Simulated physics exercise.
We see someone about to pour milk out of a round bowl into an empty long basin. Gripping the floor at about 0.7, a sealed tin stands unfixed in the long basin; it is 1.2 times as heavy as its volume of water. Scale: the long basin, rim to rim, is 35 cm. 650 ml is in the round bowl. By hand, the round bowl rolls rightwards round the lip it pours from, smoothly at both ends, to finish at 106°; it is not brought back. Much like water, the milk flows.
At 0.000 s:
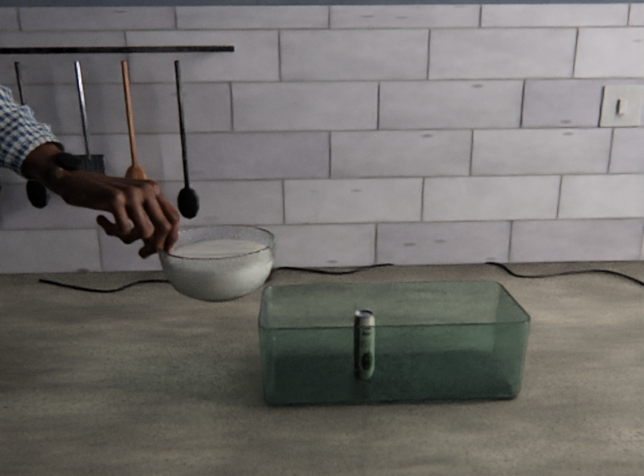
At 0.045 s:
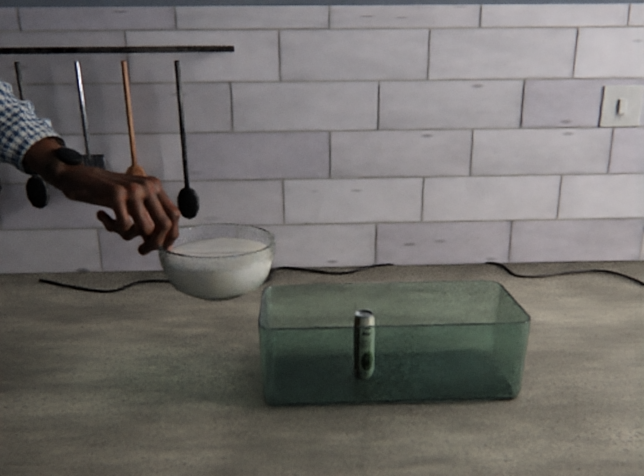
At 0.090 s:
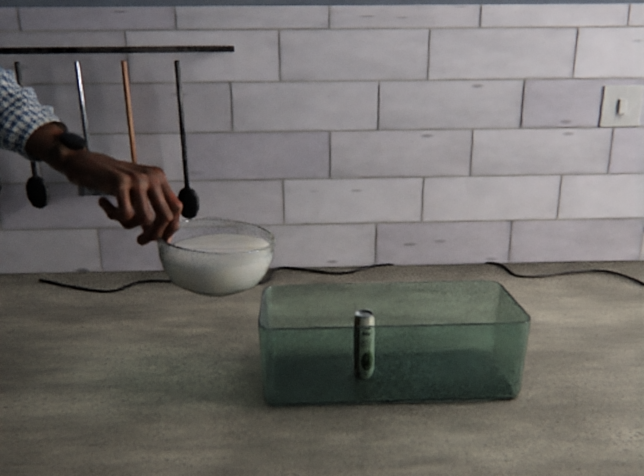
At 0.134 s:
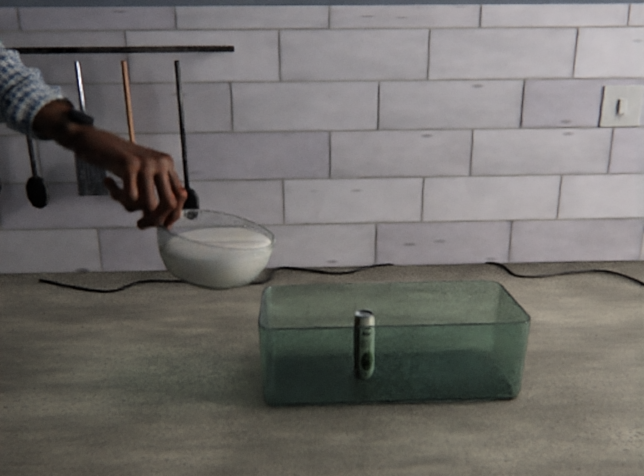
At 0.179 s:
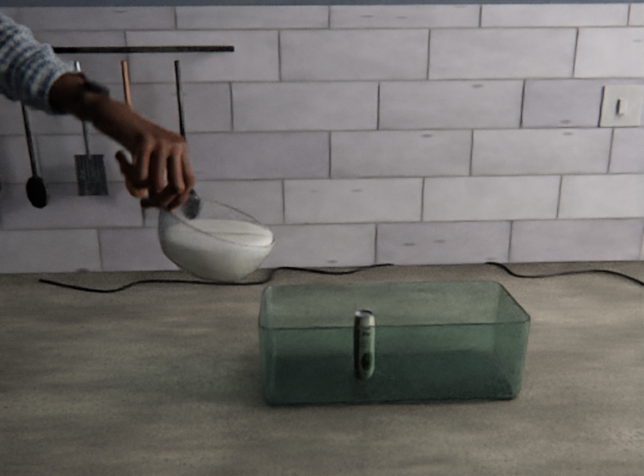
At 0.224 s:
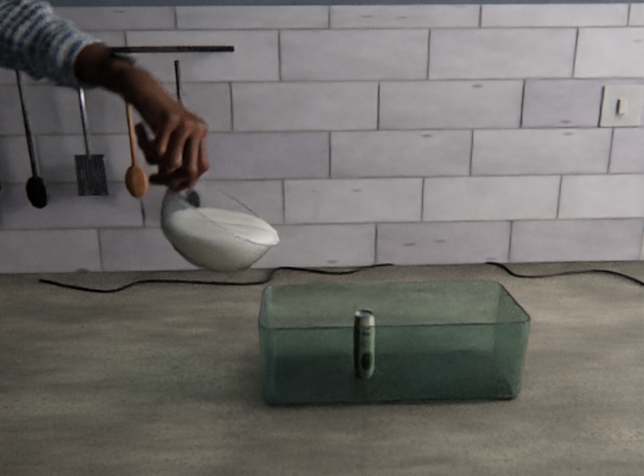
A hand reaching in from the left, in a checked sleeve and dark wristband, tilts a clear round bowl of white milk gradually rightwards, its far side rising while the milk shifts towards the right rim. Below and to the right, a long, empty green see-through basin sits on a grey-brown worktop with a small upright tin. Viewed from the front and slightly above by a still camera, utensils hang against pale brick-like tiles.
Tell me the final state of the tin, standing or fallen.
It fails to stay erect.
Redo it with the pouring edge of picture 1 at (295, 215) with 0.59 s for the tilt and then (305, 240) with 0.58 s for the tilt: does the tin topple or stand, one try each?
Run one: It does not tip. Run two: It does not tip.
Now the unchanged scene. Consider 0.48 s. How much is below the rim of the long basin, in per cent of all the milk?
At that time the basin holds about 14 per cent of the liquid.
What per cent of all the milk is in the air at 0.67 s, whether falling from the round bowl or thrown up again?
About 5 % of the total.
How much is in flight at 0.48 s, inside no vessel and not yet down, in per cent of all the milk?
Some 60 per cent, I reckon.
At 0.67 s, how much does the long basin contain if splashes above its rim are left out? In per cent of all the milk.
94 per cent, give or take a little.
By 0.48 s the tilt is 99° and 27 per cent is still to pour; the tin stands where it began.
By 0.67 s the tilt is 106° and 0 per cent is still to pour; the tin leans 40°.
By 0.87 s the tilt is 106° and 0 per cent is still to pour; the tin lies on its side.
By 1.08 s the tilt is 106° and 0 per cent is still to pour; the tin lies on its side.
At rest the tin lies on its side.
